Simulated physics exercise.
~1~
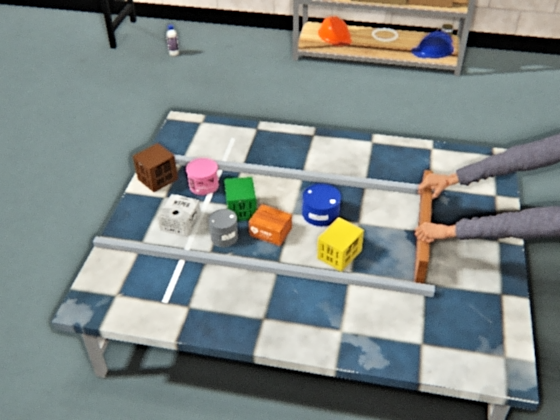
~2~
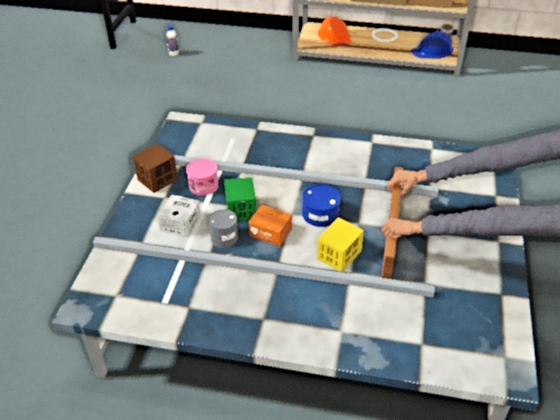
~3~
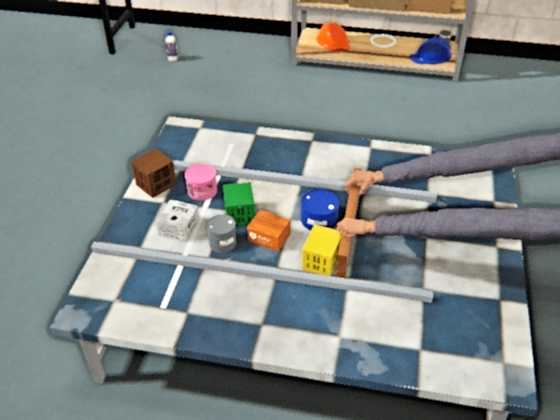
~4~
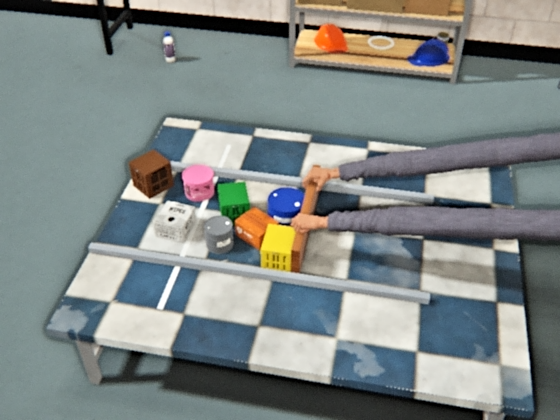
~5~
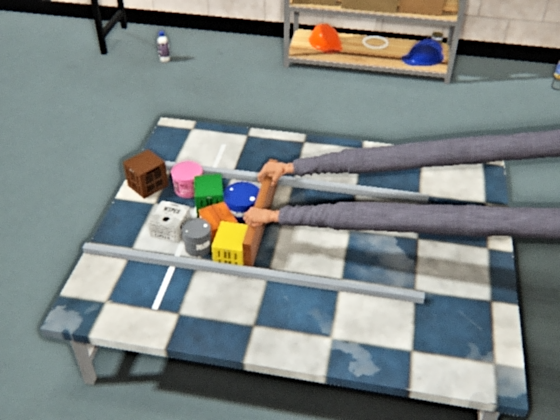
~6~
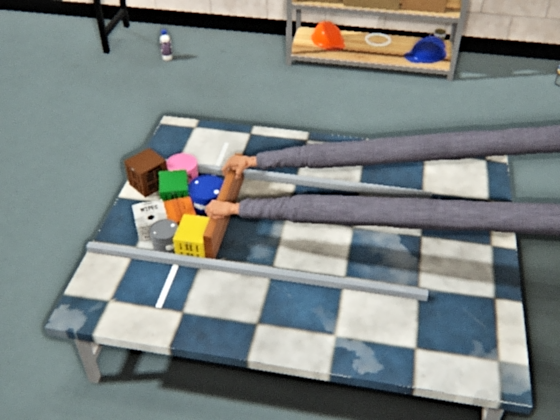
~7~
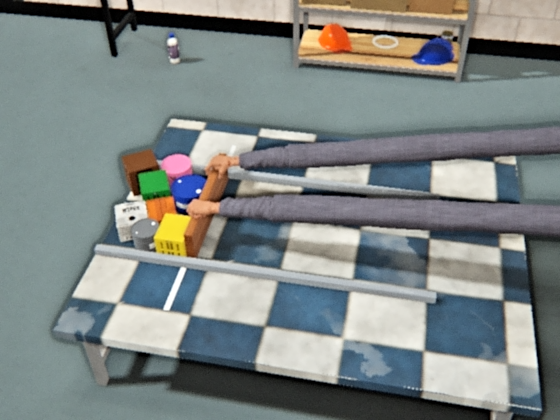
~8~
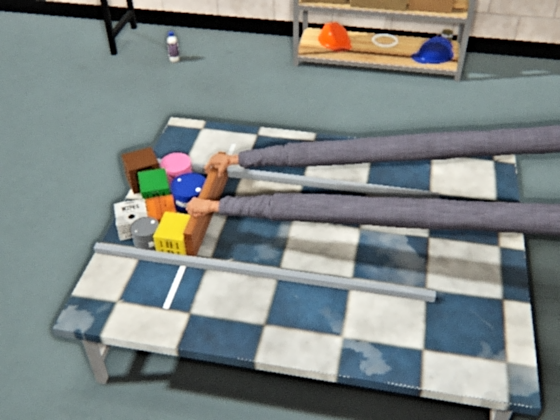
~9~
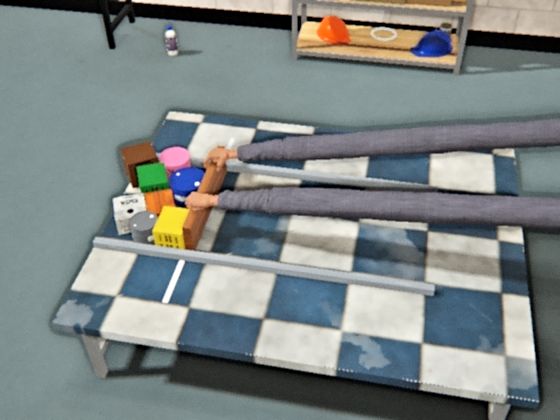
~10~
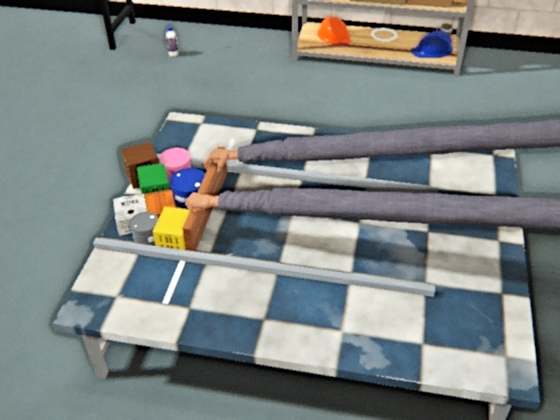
On a low checkered platform, two hands push a plank left, bunching eight objects together without any falling.
